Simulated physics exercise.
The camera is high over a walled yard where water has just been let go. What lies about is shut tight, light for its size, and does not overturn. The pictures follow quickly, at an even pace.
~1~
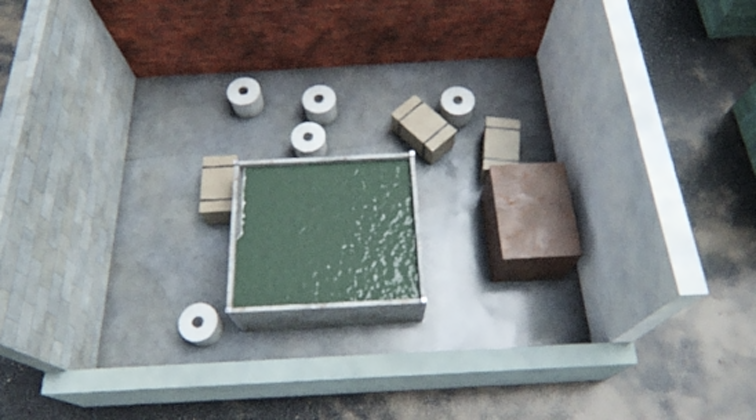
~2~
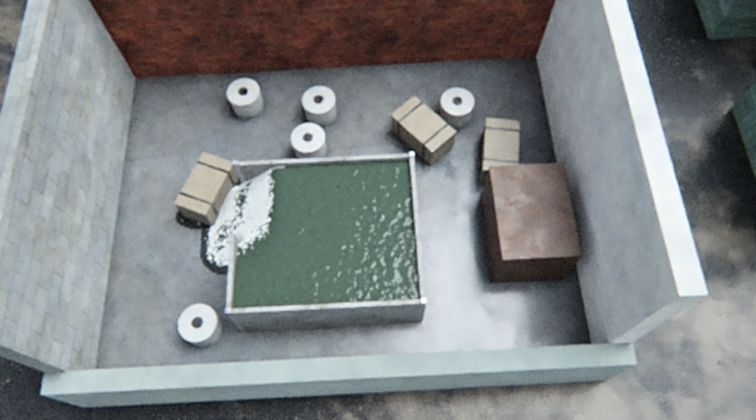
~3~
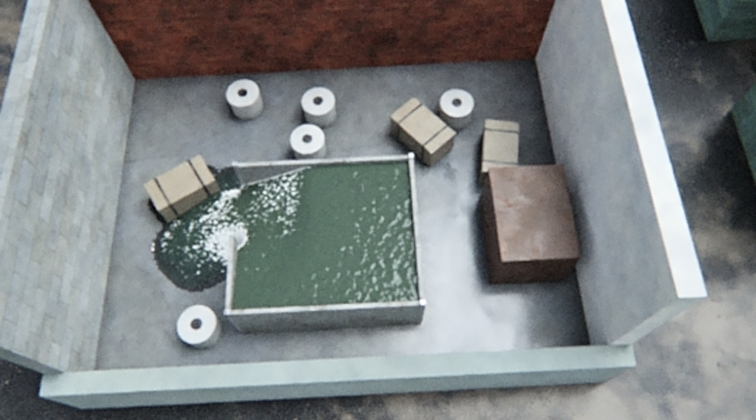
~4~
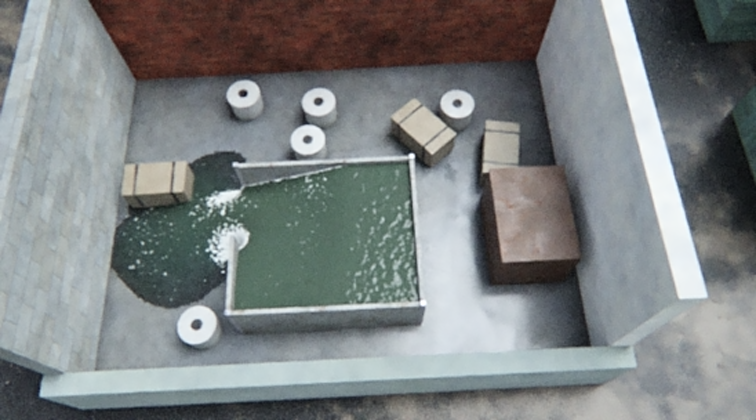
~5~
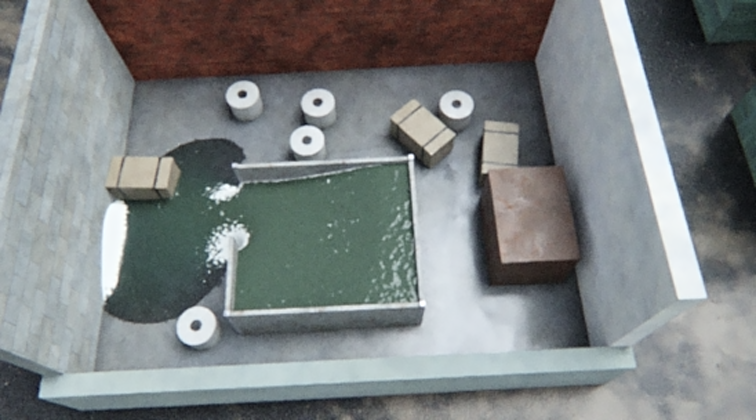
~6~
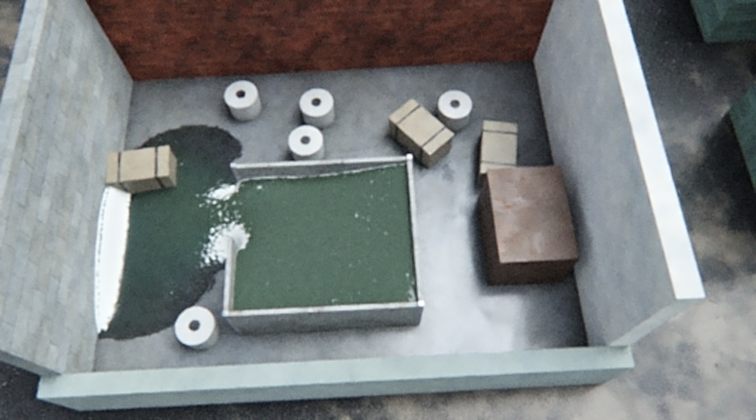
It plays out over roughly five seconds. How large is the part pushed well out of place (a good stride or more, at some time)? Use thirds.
Share: Two thirds or above.
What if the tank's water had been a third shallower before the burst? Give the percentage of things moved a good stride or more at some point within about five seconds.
Some 60 per cent.
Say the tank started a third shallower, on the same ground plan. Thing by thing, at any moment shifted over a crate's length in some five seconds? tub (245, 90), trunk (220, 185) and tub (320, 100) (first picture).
In that order: Shifted that much, shifted that much, moved that far.
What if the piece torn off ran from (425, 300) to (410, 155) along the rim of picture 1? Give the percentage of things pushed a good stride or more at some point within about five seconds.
I make it 90 per cent.
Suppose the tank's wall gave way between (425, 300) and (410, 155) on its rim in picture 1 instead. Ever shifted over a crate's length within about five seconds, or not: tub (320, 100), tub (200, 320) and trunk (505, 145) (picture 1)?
In that order: That far or more, less than that, moved that far.
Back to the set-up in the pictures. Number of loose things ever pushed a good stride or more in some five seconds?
The number is 8.
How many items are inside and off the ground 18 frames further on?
That makes 3.
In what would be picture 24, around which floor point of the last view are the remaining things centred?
Close to (362, 168).
A moment on, 1 of 8 are well off their spots; 1 afloat.
Next, 1 of 8 are well off their spots; 1 afloat.
Later, 5 of 8 are well off their spots; 3 afloat.
In the end, 7 of 8 are well off their spots, and 8 have been at some point; 6 afloat.
